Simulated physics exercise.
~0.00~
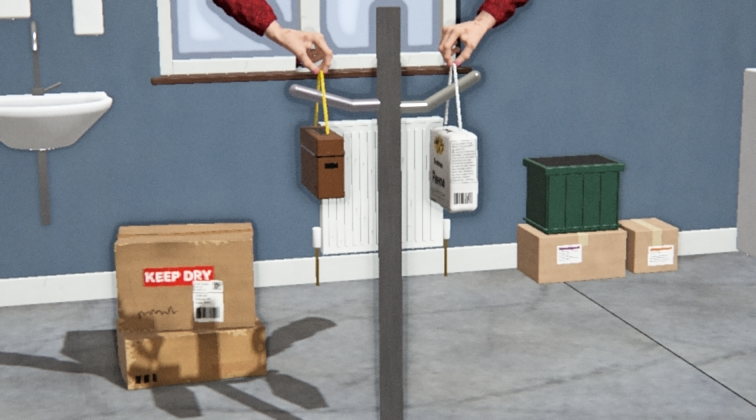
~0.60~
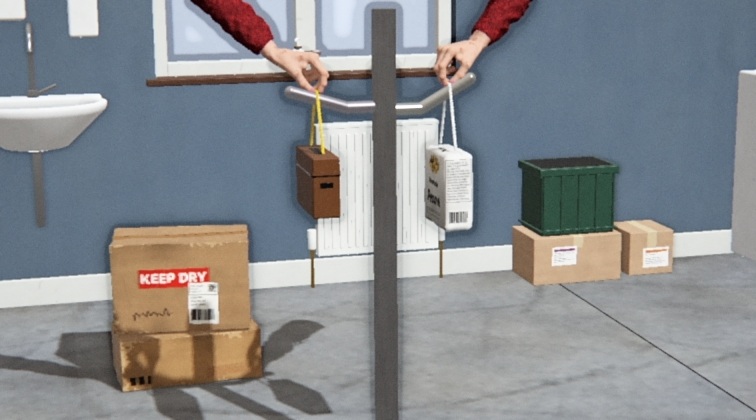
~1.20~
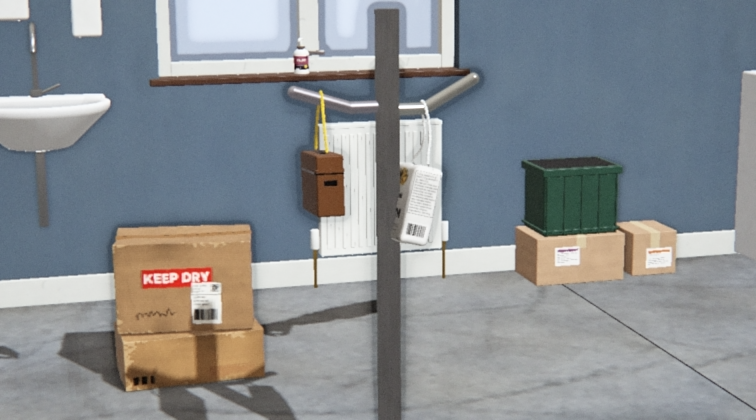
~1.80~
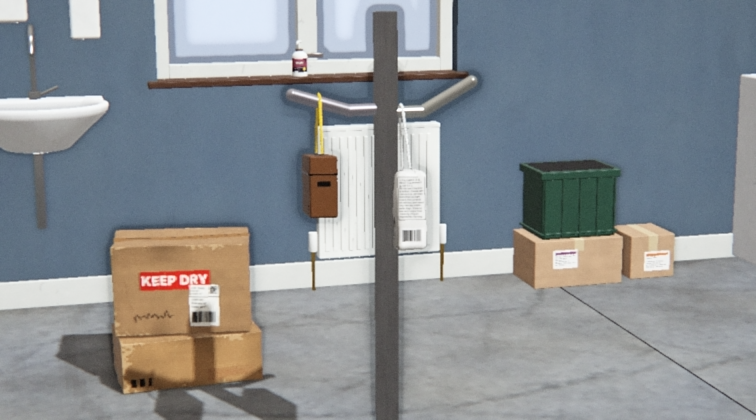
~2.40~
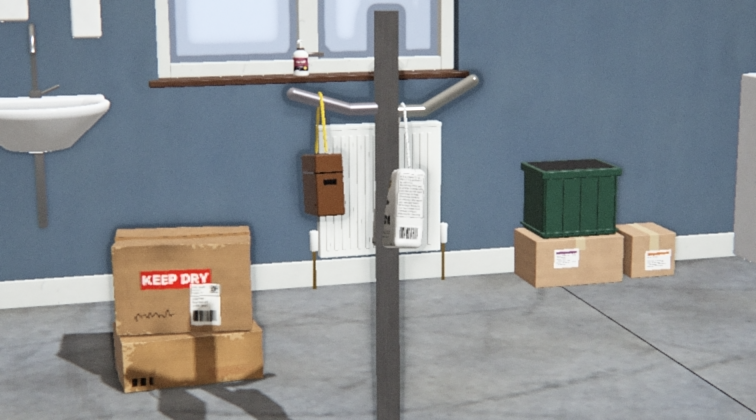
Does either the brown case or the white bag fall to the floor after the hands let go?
No, neither one falls. The brown case stays hanging on the left, and the white bag shifts left toward the post but remains hanging from the rail.
